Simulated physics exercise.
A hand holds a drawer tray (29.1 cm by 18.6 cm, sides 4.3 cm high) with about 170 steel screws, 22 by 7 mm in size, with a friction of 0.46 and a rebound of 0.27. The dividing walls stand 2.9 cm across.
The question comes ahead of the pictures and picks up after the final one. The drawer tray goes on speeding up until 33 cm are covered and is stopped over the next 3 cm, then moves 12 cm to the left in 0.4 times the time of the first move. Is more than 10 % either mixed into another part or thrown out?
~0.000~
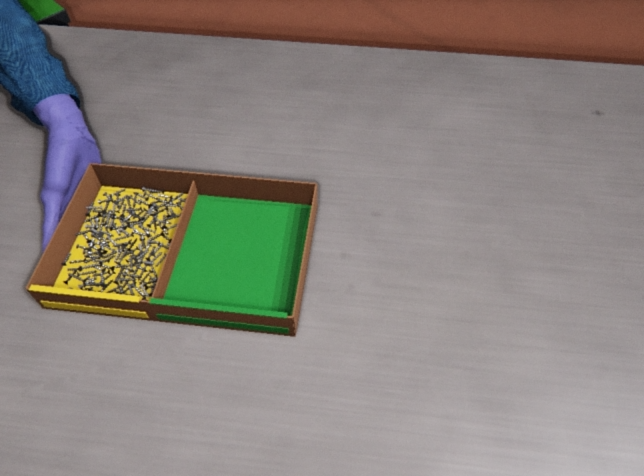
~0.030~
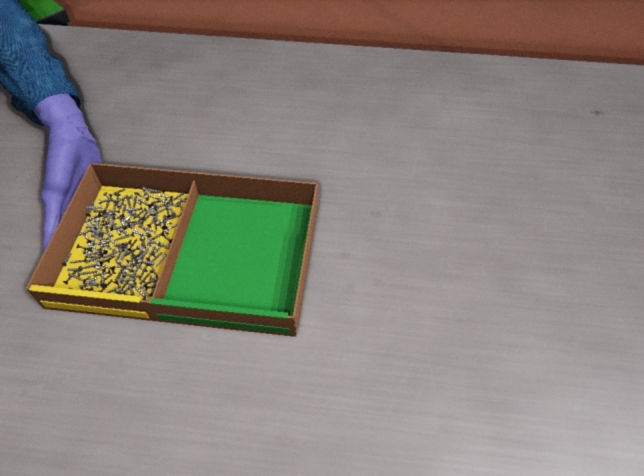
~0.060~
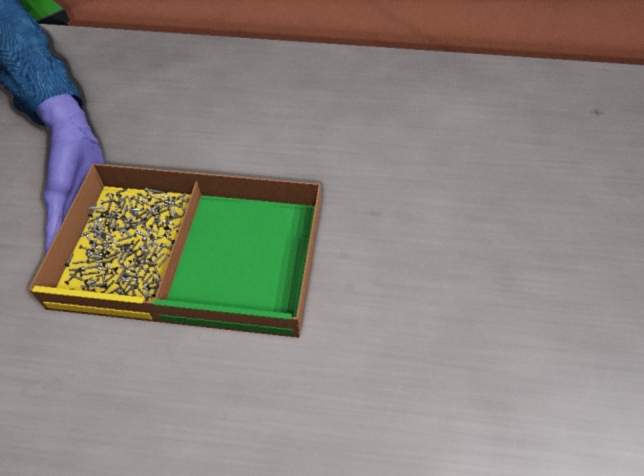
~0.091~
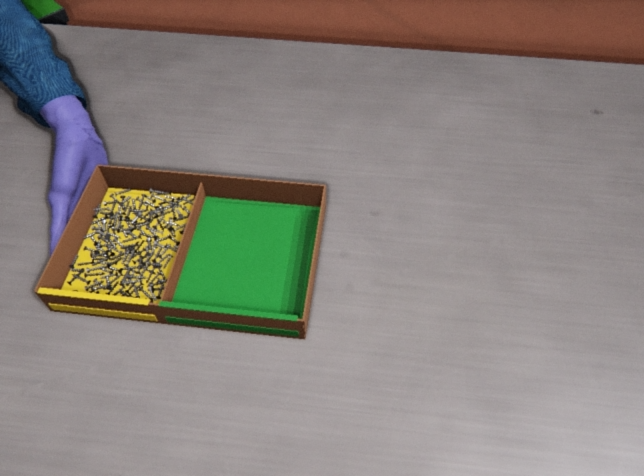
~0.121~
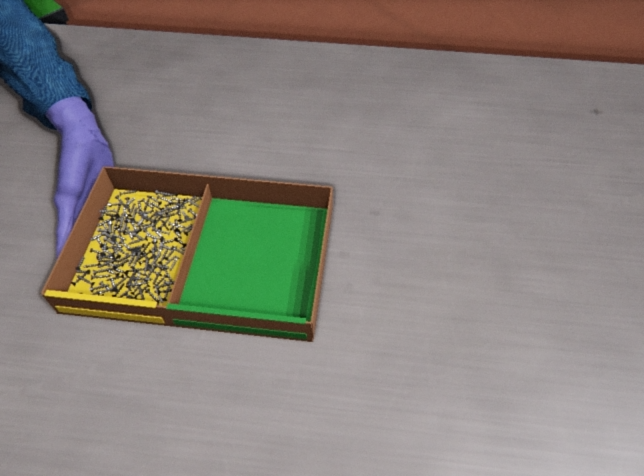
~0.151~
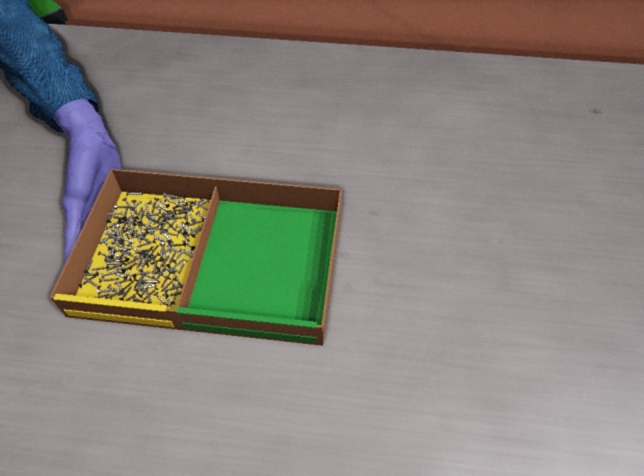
Not greater than a tenth.
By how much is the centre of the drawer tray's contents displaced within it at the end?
It ends up roughly 3.5 centimetres off.
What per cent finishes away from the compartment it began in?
The share is some 5 per cent.
After 0.36 s, tilt 0 degrees; yellow 100 %; 0 % away from where they began.
After 0.54 s, tilt 0 degrees; yellow 100 %; 0 % away from where they began.
After 0.70 s, tilt 0 degrees; green 5 %, yellow 95 %; 5 % away from where they began.
Then, at 0.85 s, tilt 0 degrees; green 5 %, yellow 95 %; 5 % away from where they began.
At rest (1.3 s), green 5 %, yellow 95 %; 5 % away from where they began.
